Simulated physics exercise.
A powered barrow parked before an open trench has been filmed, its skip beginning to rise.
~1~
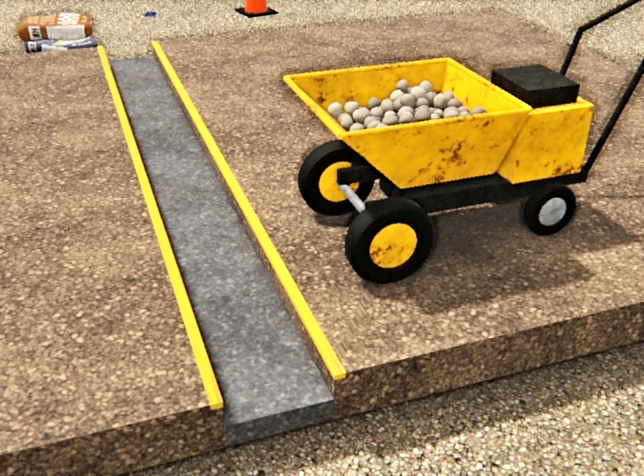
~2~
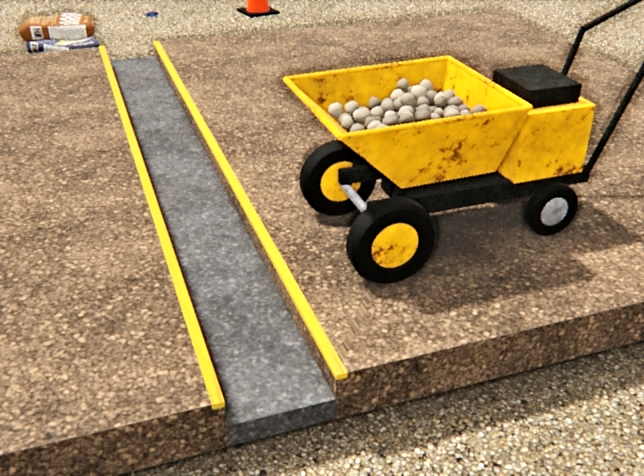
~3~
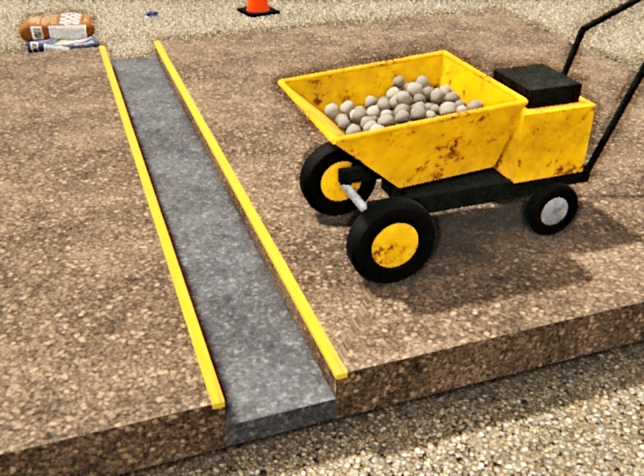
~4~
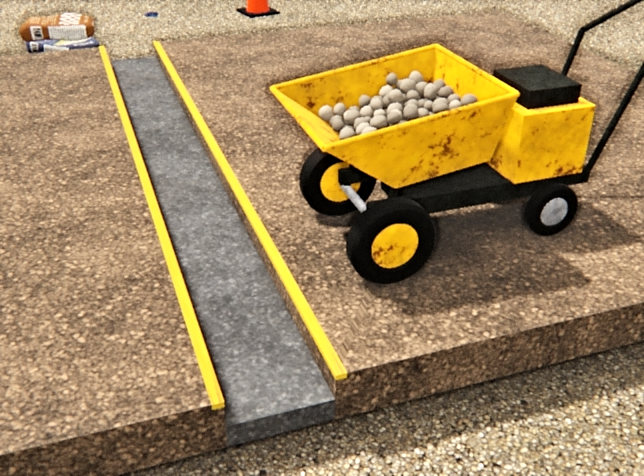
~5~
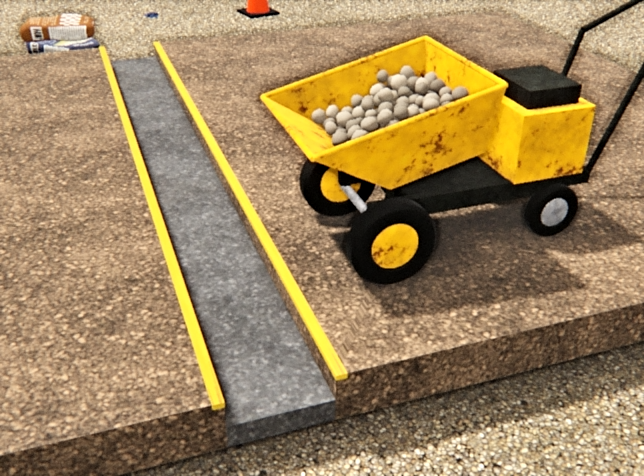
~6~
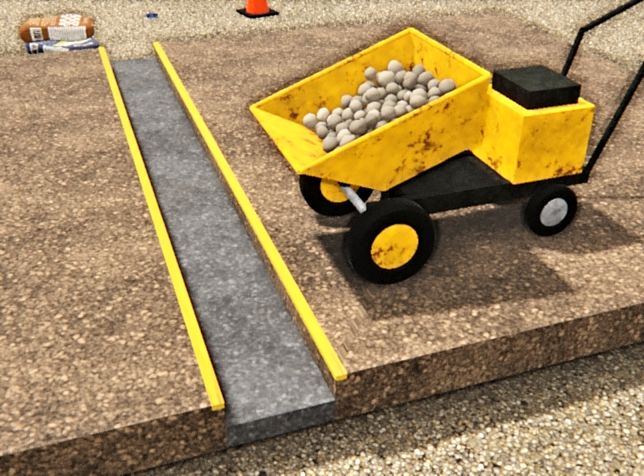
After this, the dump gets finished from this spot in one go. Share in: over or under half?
Over half.
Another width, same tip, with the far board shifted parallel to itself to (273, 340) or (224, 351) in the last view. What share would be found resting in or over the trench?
0 %, 60 %.
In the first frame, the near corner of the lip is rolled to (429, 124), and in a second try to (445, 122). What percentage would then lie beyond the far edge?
Roughly 0 and 0 %.
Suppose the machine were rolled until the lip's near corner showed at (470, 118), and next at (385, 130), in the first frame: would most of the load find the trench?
To start, the lesser share; after that, the greater share.
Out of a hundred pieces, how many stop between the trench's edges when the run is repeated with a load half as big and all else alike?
It would be around 100 per cent.
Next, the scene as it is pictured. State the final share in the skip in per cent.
Near 5 %.
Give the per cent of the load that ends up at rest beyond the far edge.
10 %.
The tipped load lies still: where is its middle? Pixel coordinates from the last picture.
Roughly at (212, 281), give or take.
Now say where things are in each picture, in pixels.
Lip of the skip near (341, 136), level; top of the load near (421, 117), river pebbles; first edge of the trench near (316, 330); far edge near (201, 355), the trench over half as wide as the skip, and shallow for its width, in the first frame.
Lip of the skip near (340, 137), level; top of the load near (421, 116), in the second frame.
Lip of the skip near (334, 141), tipped barely; top of the load near (417, 114), in the third frame.
Lip of the skip near (324, 148), tipped a little; top of the load near (441, 106), in the fourth frame.
Lip of the skip near (313, 159), tipped a little; top of the load near (422, 102), in the fifth frame.
Lip of the skip near (300, 172), tipped clearly; top of the load near (410, 98); first edge of the trench near (317, 331); far edge near (202, 356), in the sixth frame.
Shortly afterwards, skip tipped steeply; the whole lot in the skip.
Next, skip tipped right over; near two thirds in the skip; near a third in or heaped over the trench.
Some moments later, skip tipped right over; a little in the skip; the bulk in or heaped over the trench; a little beyond it.
In the end, skip tipped right over; a little in the skip; the bulk in or heaped over the trench; a little beyond it.
